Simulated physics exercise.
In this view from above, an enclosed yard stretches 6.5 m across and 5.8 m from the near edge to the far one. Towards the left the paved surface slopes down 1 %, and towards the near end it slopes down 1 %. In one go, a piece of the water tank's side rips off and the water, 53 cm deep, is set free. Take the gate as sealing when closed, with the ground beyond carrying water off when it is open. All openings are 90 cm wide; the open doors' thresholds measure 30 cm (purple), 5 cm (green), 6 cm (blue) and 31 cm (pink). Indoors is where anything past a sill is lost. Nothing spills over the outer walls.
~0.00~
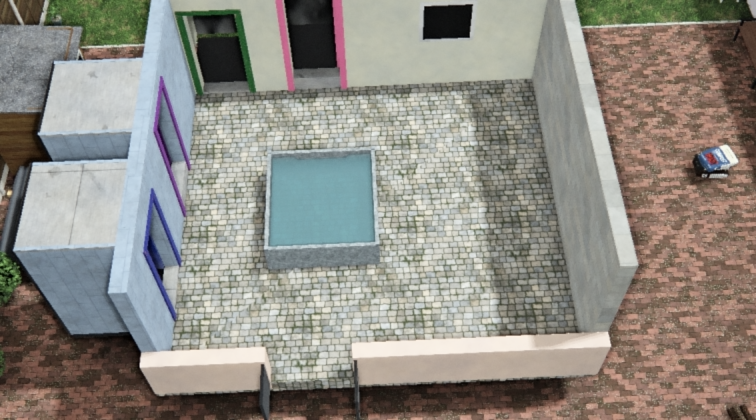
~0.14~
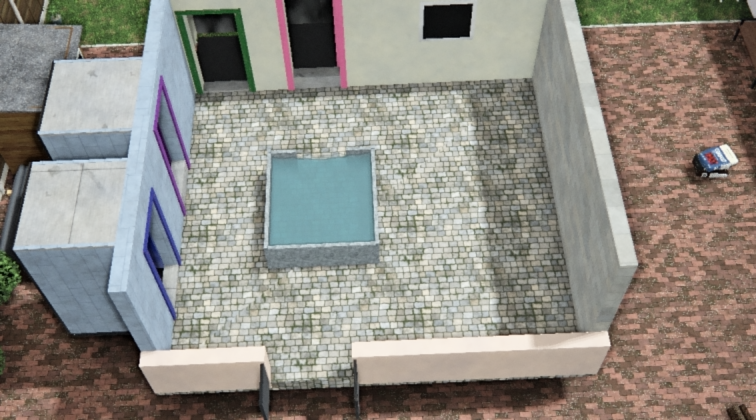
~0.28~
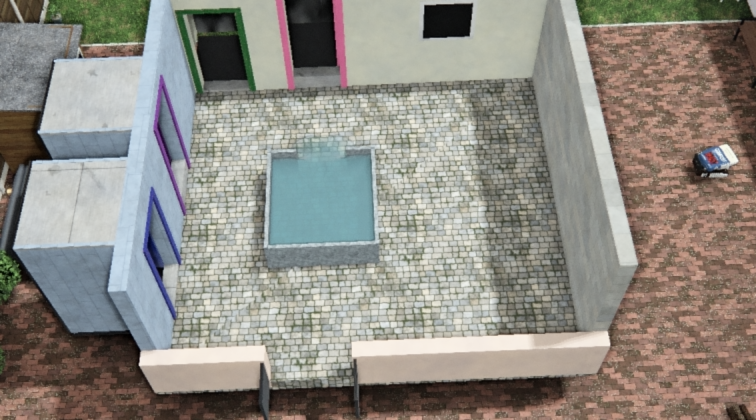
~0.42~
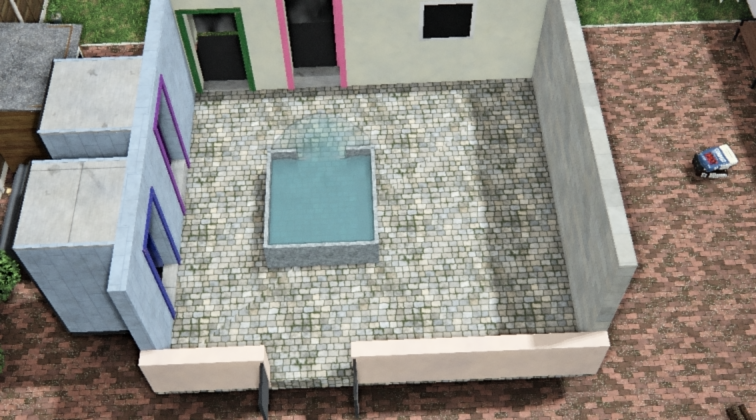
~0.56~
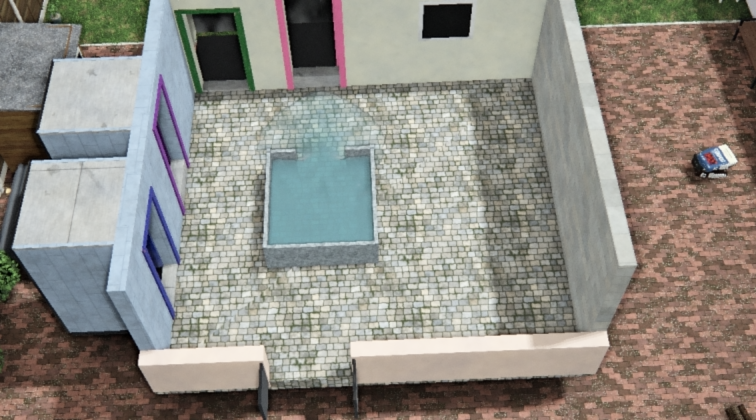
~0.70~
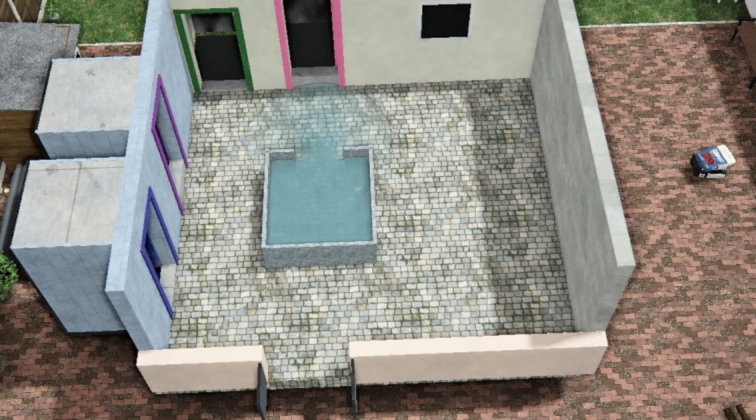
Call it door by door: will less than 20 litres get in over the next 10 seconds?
Purple door - yes, less; green door - no, 20 litres or more; blue door - yes, less; pink door - yes, less.
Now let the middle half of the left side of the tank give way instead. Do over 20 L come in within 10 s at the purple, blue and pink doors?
In that case, purple door: Less than that, blue door: More than that, pink door: Less than that.
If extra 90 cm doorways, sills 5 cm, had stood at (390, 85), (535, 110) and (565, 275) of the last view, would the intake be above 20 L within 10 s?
In that order: Beyond it, beyond it, short of it.
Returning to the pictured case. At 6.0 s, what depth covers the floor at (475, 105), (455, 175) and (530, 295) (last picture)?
First 3 cm, then 1 cm, then 2 cm.
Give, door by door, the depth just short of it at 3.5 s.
Depths in cm: Purple 5, green 12, blue 1, pink 15.
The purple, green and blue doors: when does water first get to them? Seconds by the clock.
Purple 2.6 s, green 1.3 s, blue 3.6 s.
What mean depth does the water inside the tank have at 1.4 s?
The mean depth is around 39 cm.
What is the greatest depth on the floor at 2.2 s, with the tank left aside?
It tops out at some 26 cm.
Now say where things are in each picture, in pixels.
In the first picture, still water, 53 cm deep, in the water tank at (322, 199).
In the second picture, the front is at a hidden place, 0.5 m from the gap on the water tank's far side; 0.2 m2 of floor is under water; 53 cm left at the back of the water tank.
In the third picture, the front is at (305, 141), 0.8 m from the gap on the water tank's far side; 0.7 m2 of floor is under water; 53 cm left at the back of the water tank.
In the fourth picture, the front is at (314, 118), 1.3 m from the gap on the water tank's far side; 1.5 m2 of floor is under water; 53 cm left at the back of the water tank.
In the fifth picture, the front is at (314, 96), 1.8 m from the gap on the water tank's far side; 2.5 m2 of floor is under water; 53 cm left at the back of the water tank.
In the sixth picture, the front is at (294, 89), 2.0 m from the gap on the water tank's far side; 3.4 m2 of floor is under water; 51 cm left at the back of the water tank.
After 1.4 s water covers 15 % of the floor and is deepest (27 cm) near (316, 93); purple door not reached, green door 7 cm at the sill, 0 L in, blue door not reached, pink door 25 cm at the sill, 0 L in.
After 2.2 s water covers 20 % of the floor and is deepest (26 cm) near (194, 99); purple door not reached, green door 10 cm at the sill, 8 L in, blue door not reached, pink door 25 cm at the sill, 0 L in.
After 3.5 s water covers 40 % of the floor and is deepest (20 cm) near (193, 106); purple door 5 cm at the sill, 0 L in, green door 12 cm at the sill, 39 L in, blue door not reached, pink door 15 cm at the sill, 0 L in.
After 6.0 s water covers 70 % of the floor and is deepest (14 cm) near (192, 113); purple door 6 cm at the sill, 0 L in, green door 11 cm at the sill, 90 L in, blue door 3 cm at the sill, 0 L in, pink door 11 cm at the sill, 0 L in.
After 10.0 s water covers 95 % of the floor and is deepest (10 cm) near (167, 371); purple door 4 cm at the sill, 0 L in, green door 7 cm at the sill, 123 L in, blue door 7 cm at the sill, 2 L in, pink door 6 cm at the sill, 0 L in.
